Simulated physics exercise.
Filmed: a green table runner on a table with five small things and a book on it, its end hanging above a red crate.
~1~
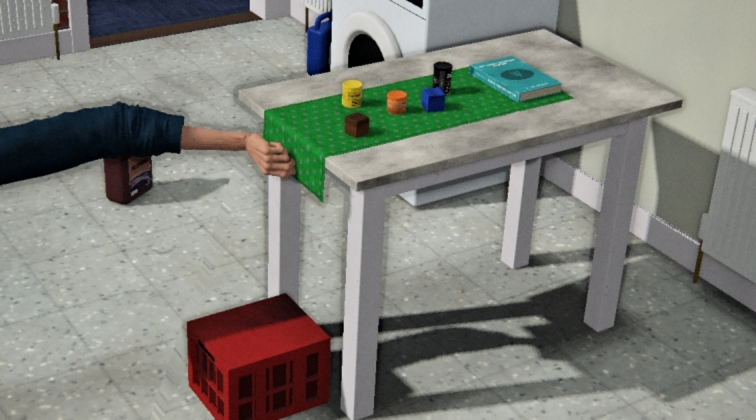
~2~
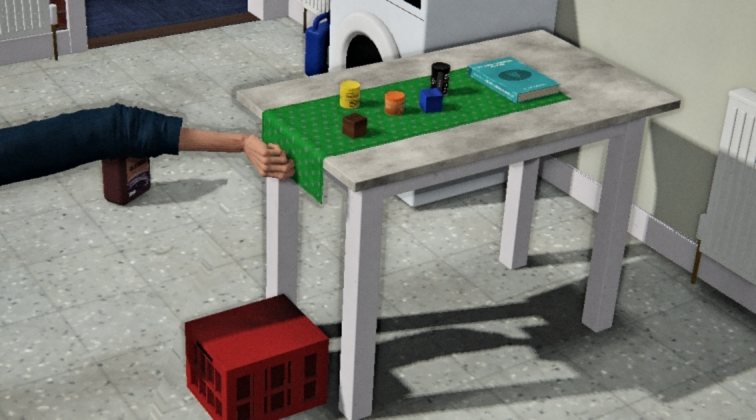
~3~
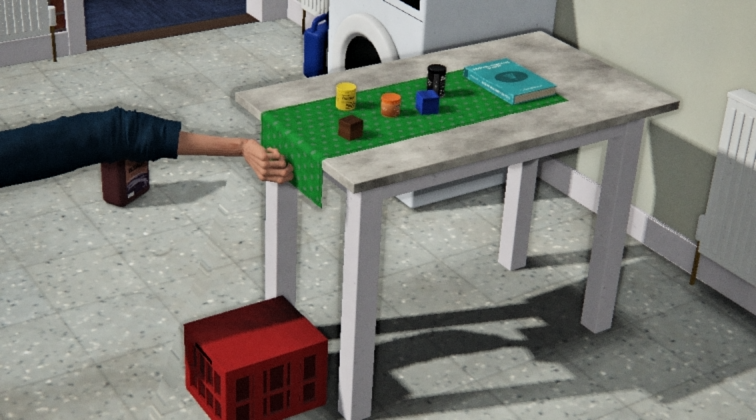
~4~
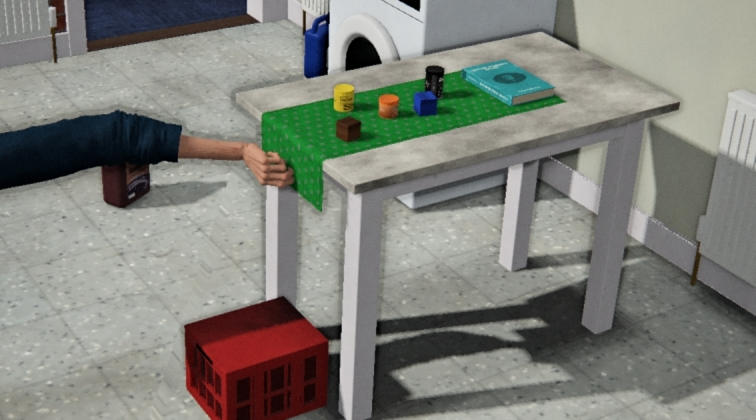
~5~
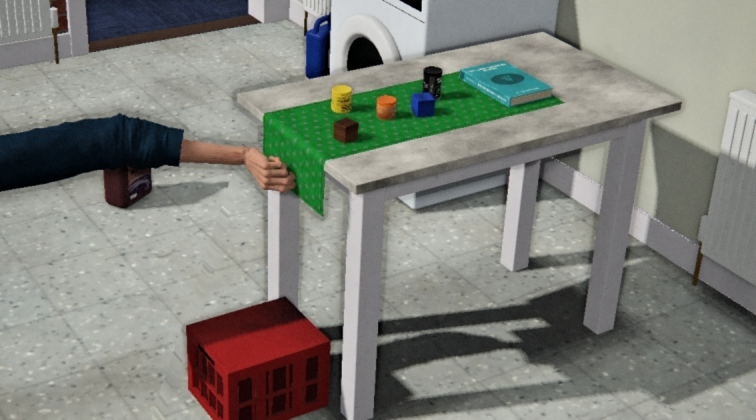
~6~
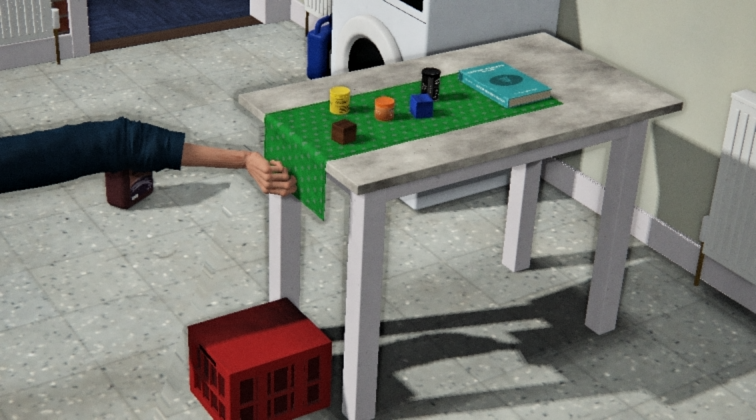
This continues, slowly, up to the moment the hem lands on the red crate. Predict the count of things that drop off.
The tally of dropped things is four.
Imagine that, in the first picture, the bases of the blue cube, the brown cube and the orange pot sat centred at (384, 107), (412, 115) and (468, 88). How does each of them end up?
The blue cube would end up off, the brown cube would end up off, the orange pot would stay in place.
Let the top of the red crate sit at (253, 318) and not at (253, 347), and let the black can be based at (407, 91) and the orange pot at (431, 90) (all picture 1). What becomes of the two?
Final state: The black can is still in place, the orange pot is still in place.
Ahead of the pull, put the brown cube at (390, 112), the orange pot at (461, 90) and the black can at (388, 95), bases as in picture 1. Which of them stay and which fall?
The brown cube drops off, the orange pot stays on, the black can falls.
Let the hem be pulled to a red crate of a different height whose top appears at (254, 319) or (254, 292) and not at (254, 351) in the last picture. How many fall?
3 and 2.
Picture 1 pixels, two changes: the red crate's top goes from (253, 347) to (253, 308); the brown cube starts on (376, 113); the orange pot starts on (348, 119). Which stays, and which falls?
In the end the brown cube is no longer on top and the orange pot is no longer on top.
Soon after, hem near (290, 262); brown cube and yellow pot gone.
After that, hem near (287, 316); brown cube, yellow pot, orange pot and blue cube gone.
In the end, hem on the crate; brown cube, yellow pot, orange pot and blue cube gone. Over the edge go four.
